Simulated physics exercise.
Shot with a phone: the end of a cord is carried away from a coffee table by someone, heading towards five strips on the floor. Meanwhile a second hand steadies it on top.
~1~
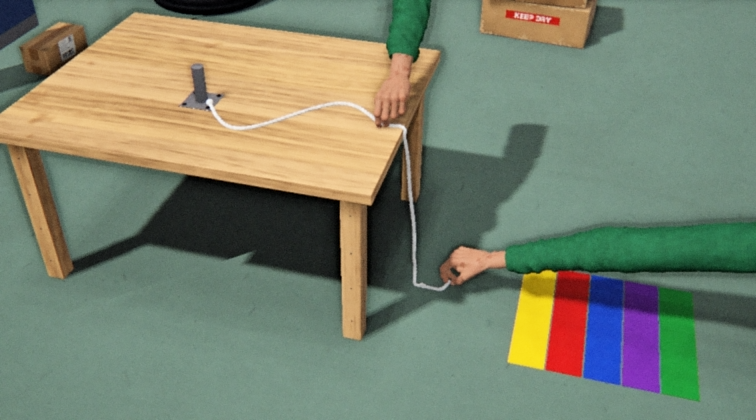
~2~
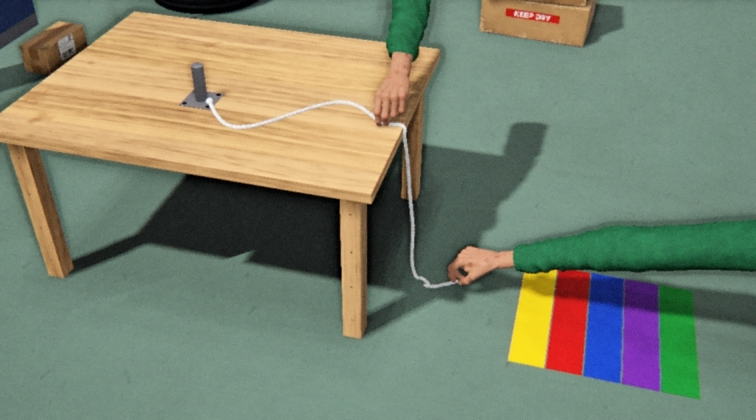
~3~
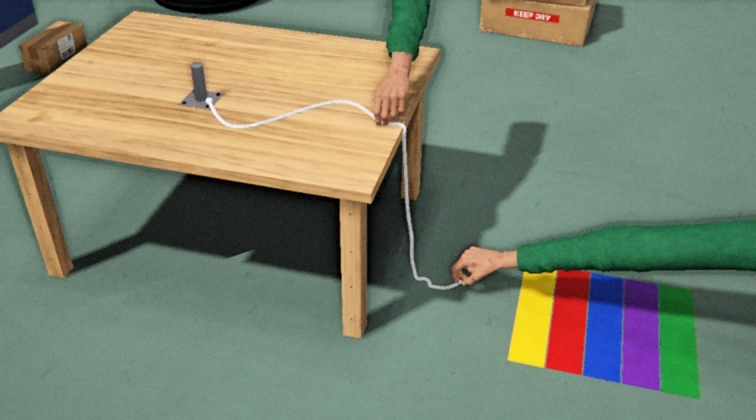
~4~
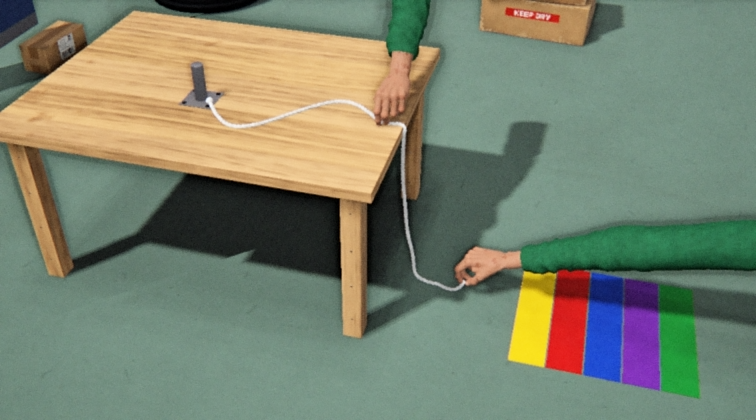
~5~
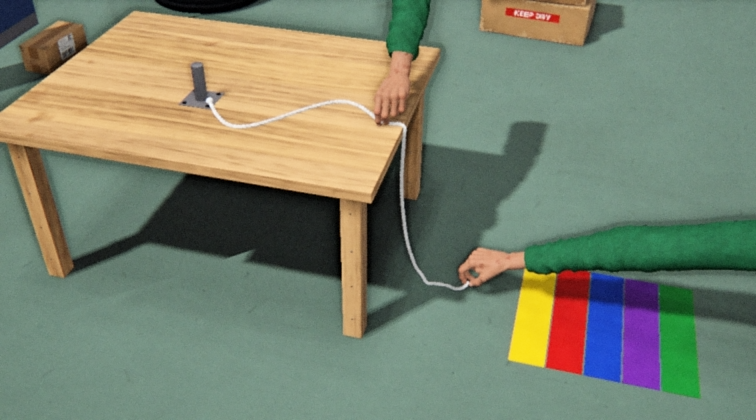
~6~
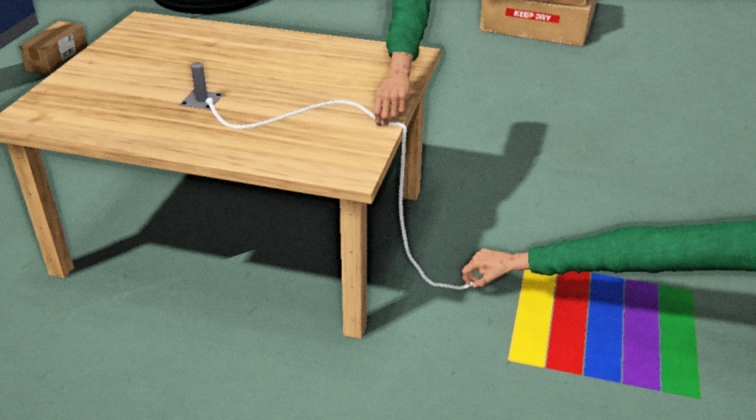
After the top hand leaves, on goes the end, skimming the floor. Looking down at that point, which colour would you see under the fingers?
You would see purple.
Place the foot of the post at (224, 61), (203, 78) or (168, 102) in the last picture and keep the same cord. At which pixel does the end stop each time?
(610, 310), (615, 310) and (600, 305).
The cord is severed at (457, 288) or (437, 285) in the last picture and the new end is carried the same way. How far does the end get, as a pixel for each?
It would be at (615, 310) in the first case and at (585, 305) in the second.
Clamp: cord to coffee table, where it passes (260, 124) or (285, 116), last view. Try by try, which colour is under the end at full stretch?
Try 1: Blue; try 2: Blue.
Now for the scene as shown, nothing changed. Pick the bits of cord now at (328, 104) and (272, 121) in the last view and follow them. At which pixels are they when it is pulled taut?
One finishes at (366, 122) and the other at (305, 113).
Early on, end near (586, 304); over red.
Midway, end near (620, 311); over blue.
At the end of the slack, end near (641, 314); over purple. It gets as far as the purple strip.
